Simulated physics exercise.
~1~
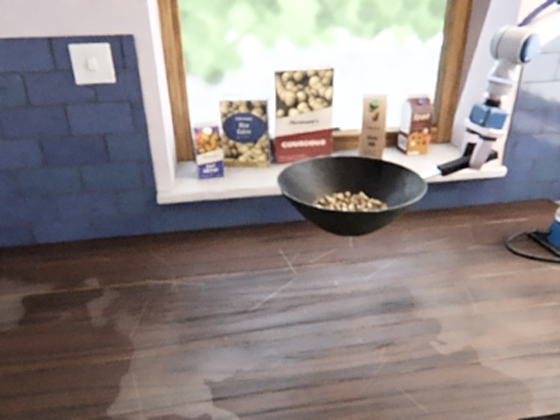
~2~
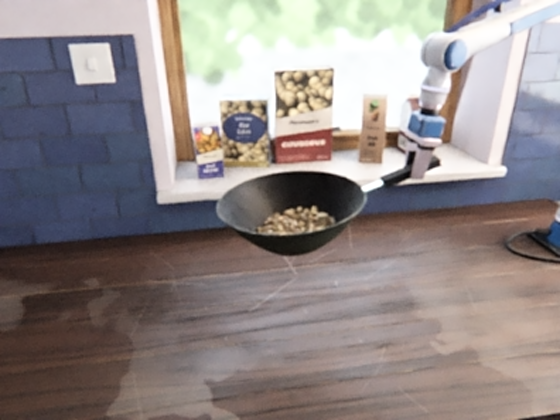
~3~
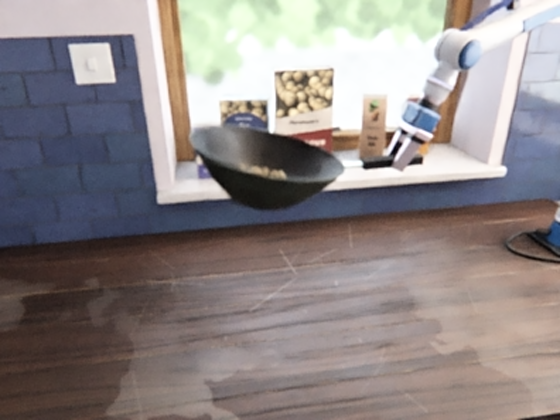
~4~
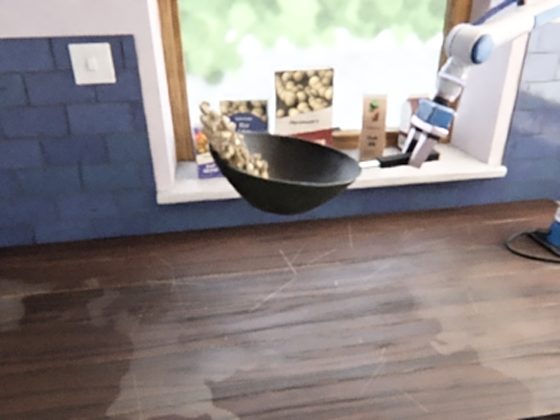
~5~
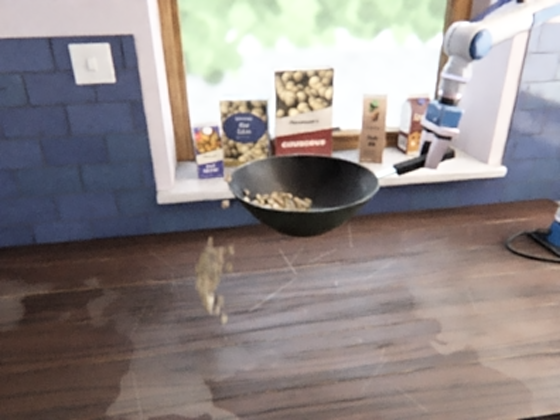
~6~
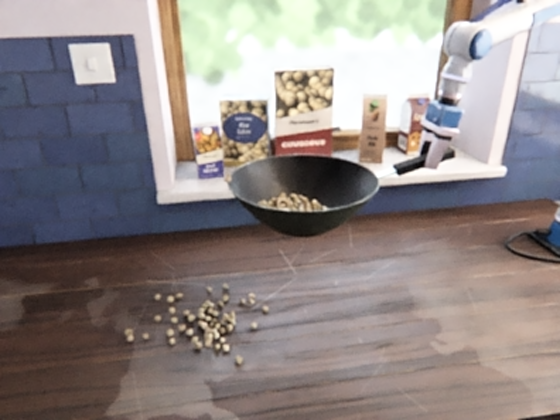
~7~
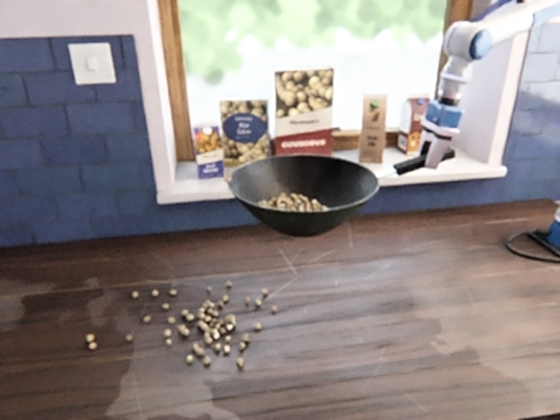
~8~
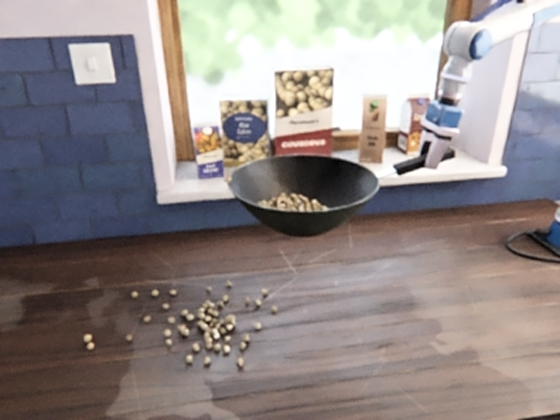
On a kitchen counter by a window, a robot arm swings a dark wok of small pebbles left, tilts it and levels it again, tossing some over the left rim; they scatter across the wooden top while the rest stay in the wok, held still.
